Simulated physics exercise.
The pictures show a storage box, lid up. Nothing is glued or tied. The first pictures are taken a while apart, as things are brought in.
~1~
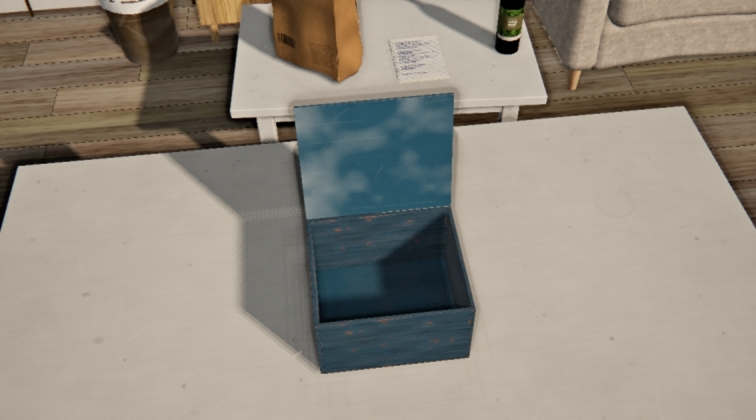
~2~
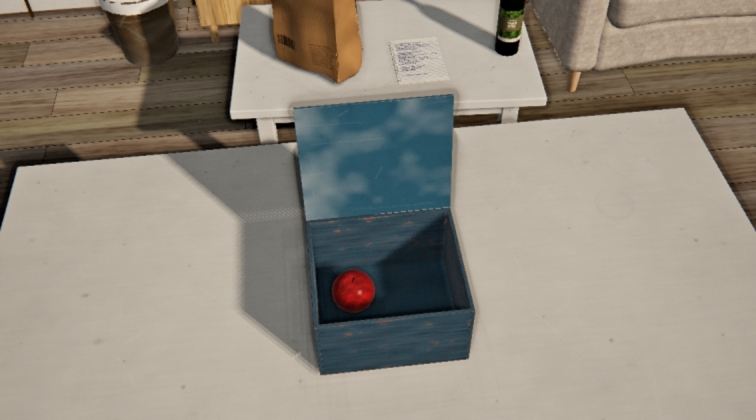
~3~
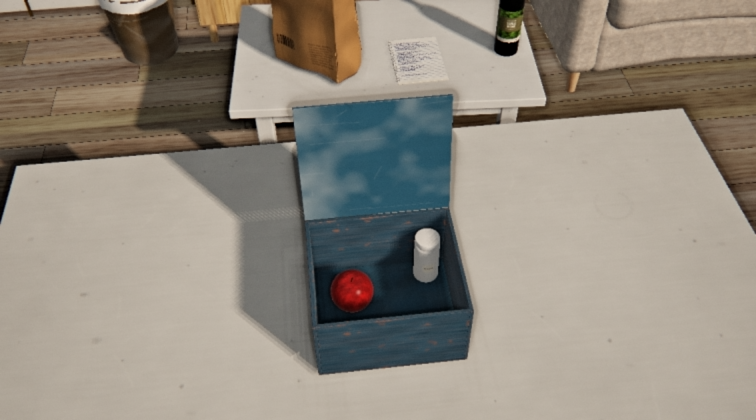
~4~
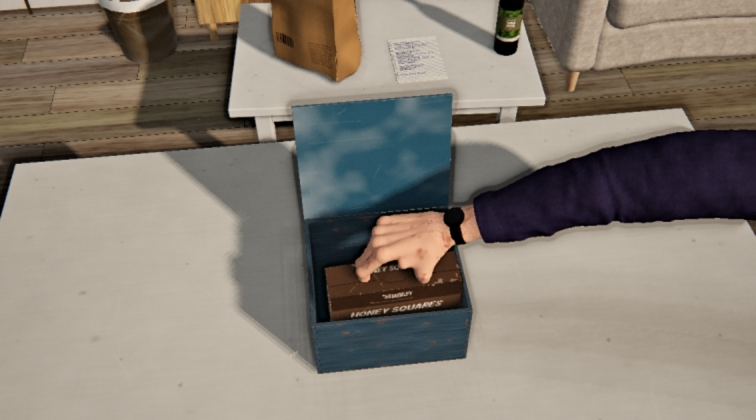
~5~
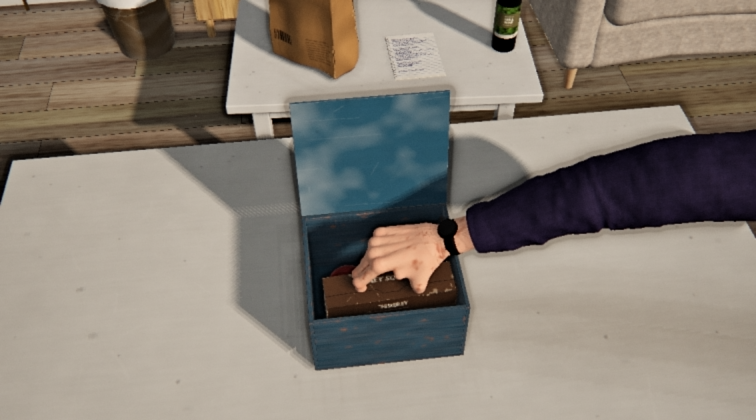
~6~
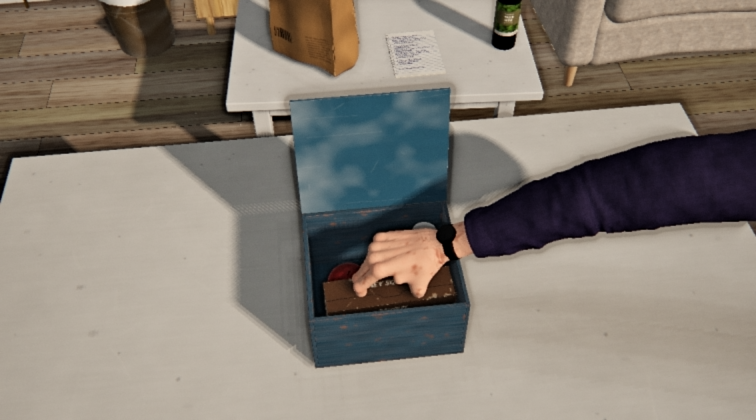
At the start, an open blue box sits empty on a white table. A red apple appears inside at the left, then a white cylindrical object appears toward the back right. A hand in a dark purple sleeve reaches in from the right, lowering a brown packet into the box and pressing it down.
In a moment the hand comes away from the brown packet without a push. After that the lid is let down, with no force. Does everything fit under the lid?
Here the lid closes.
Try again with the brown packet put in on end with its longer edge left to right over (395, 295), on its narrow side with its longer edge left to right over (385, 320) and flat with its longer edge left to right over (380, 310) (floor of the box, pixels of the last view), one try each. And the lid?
First, it stays ajar; second, it sits on the rim; third, it closes.
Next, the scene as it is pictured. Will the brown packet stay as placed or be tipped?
It stays as placed.
Then, 1.40 s on from there, lid 72° above the rim.
Then, 1.90 s on from there, lid 30° above the rim.
In the end, lid shut; all 3 unmoved. At the end, from the last picture's camera, brown packet near (389, 310).
